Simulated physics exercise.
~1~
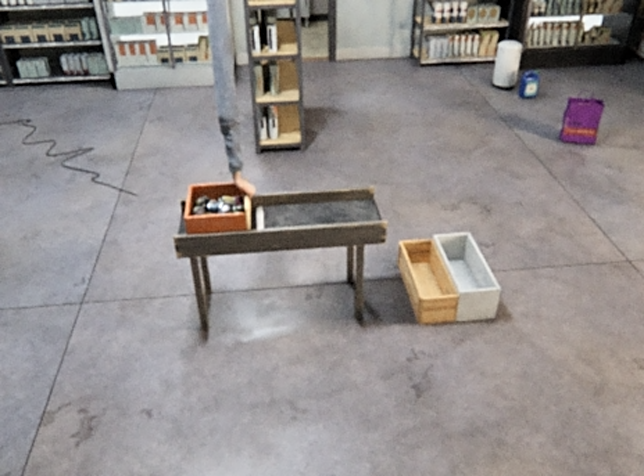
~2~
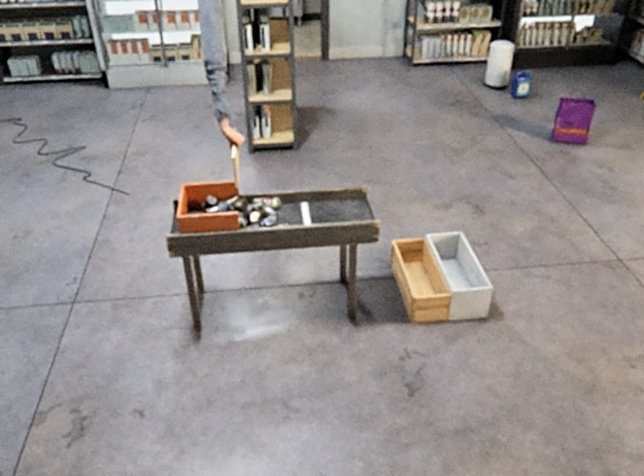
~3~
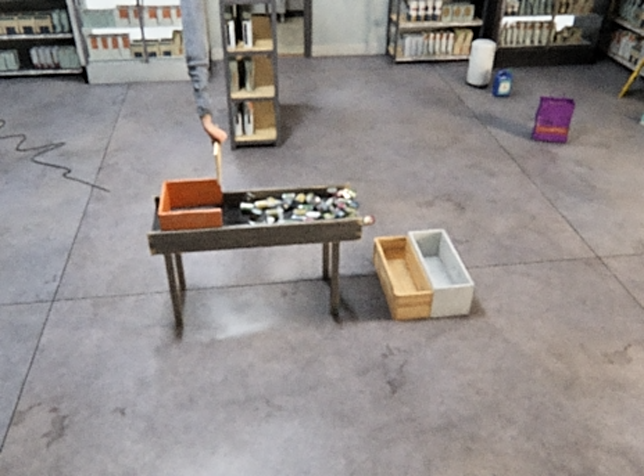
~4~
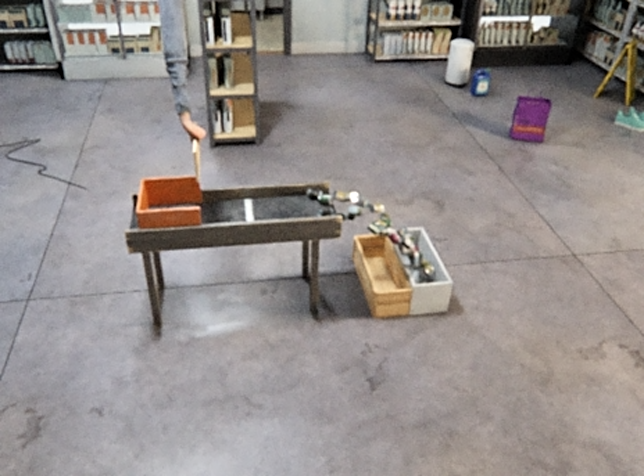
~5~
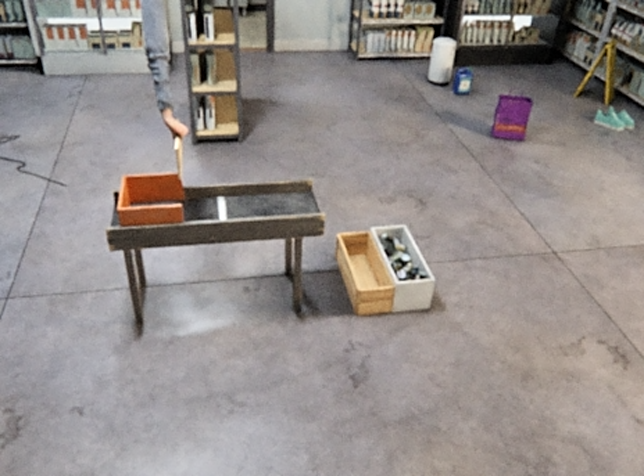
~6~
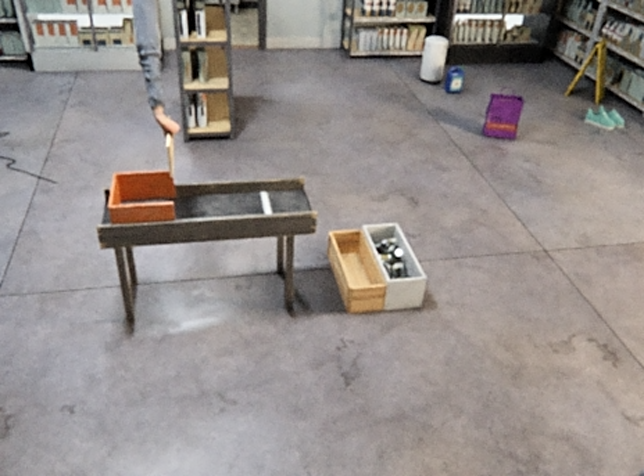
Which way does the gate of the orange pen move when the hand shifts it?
The gate moves up, and it stays raised as the small tins leave the orange pen on the belt.
